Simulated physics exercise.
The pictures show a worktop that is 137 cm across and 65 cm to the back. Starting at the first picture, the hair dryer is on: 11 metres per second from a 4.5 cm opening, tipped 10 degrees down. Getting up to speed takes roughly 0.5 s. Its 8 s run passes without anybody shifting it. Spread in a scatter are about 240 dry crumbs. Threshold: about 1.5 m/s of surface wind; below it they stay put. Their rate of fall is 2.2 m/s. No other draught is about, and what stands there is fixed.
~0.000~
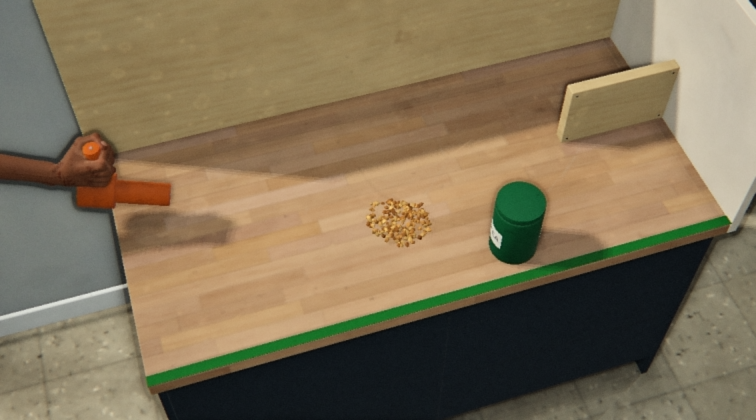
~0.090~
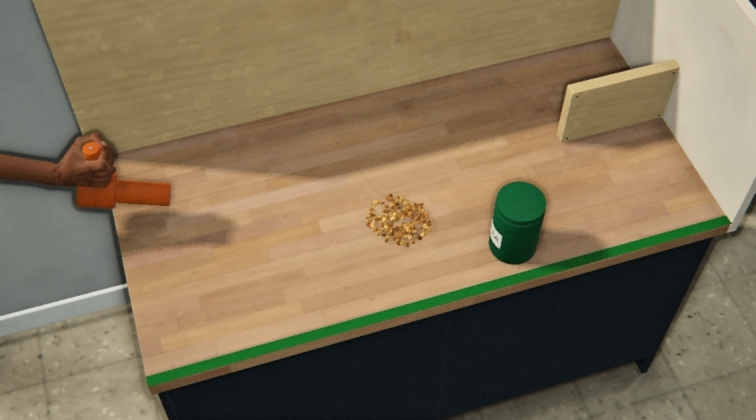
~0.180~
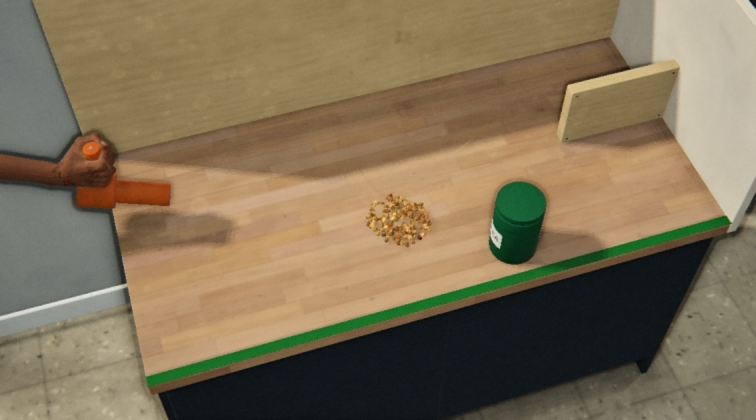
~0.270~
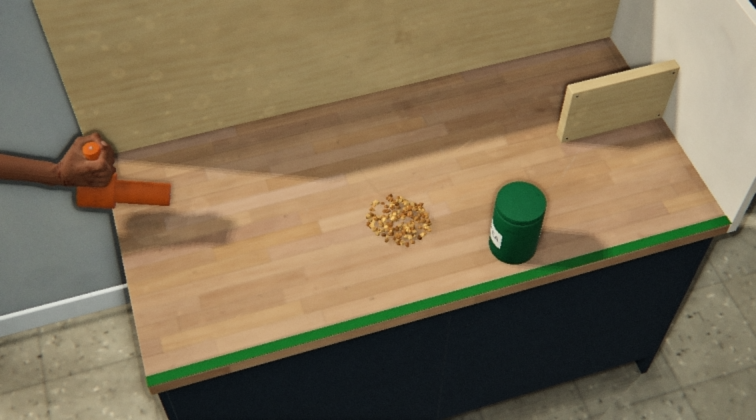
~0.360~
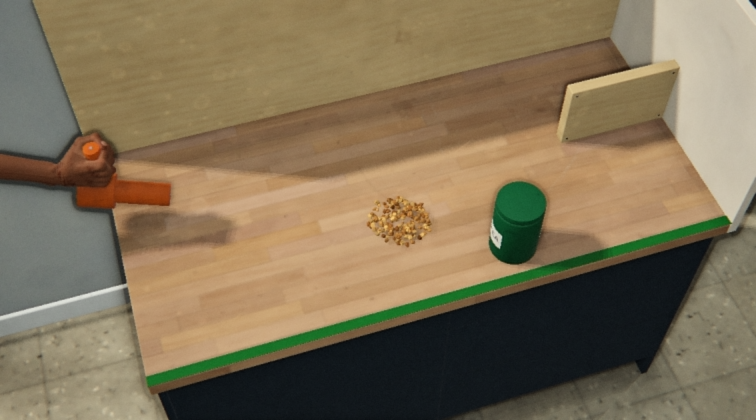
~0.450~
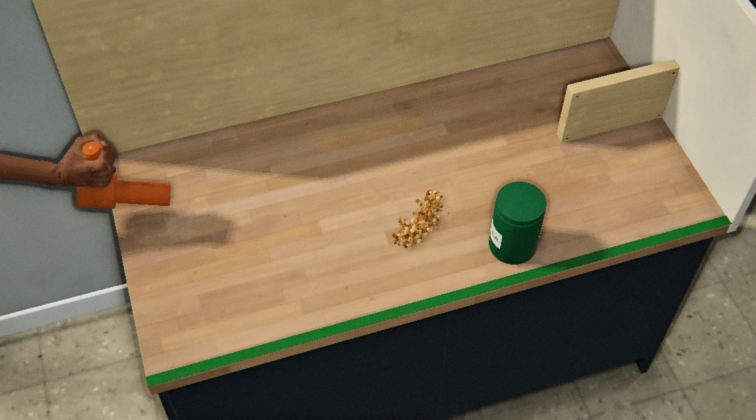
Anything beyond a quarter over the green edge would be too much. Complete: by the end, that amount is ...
Reached.
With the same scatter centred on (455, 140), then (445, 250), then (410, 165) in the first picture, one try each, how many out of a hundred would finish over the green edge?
0, 100 and 0 in a hundred, respectively.
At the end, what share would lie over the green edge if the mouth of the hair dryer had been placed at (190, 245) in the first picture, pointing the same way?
Then around 5 percent.
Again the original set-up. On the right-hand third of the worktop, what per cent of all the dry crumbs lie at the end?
I'd estimate around 15 per cent.
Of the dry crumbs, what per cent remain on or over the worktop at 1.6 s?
Estimate: Around 15 percent.
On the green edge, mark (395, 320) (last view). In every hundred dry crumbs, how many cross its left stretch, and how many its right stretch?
Estimate: Left ~ 0 %; right ~ 90 %.
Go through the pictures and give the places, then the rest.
The middle of the dry crumbs is near (398, 220), none has stirred yet and the mouth of the hair dryer is at (170, 195), in the first frame.
The middle of the dry crumbs is near (399, 217), none has stirred yet and the green edge is centred on (456, 301), in the second frame.
The middle of the dry crumbs is near (399, 217), none has stirred yet, the top of a jar is at (521, 201) and the top of a board is at (624, 76), in the third frame.
The middle of the dry crumbs is near (399, 217) and none has stirred yet, in the fourth frame.
The middle of the dry crumbs is near (399, 217) and none has stirred yet, in the fifth frame.
The middle of the dry crumbs is near (423, 224), the farthest in sight from the hair dryer is at (447, 213) and about 70 % have left their places, in the sixth frame.
After 1.6 s, 85 % are over the green edge; the middle of those still in play is near (697, 172); 89 % have settled or left.
After 2.6 s, 85 % are over the green edge; 89 % have settled or left.
After 4.4 s, 85 % are over the green edge; 90 % have settled or left.
After 8.0 s, at the end, 85 % are over the green edge.
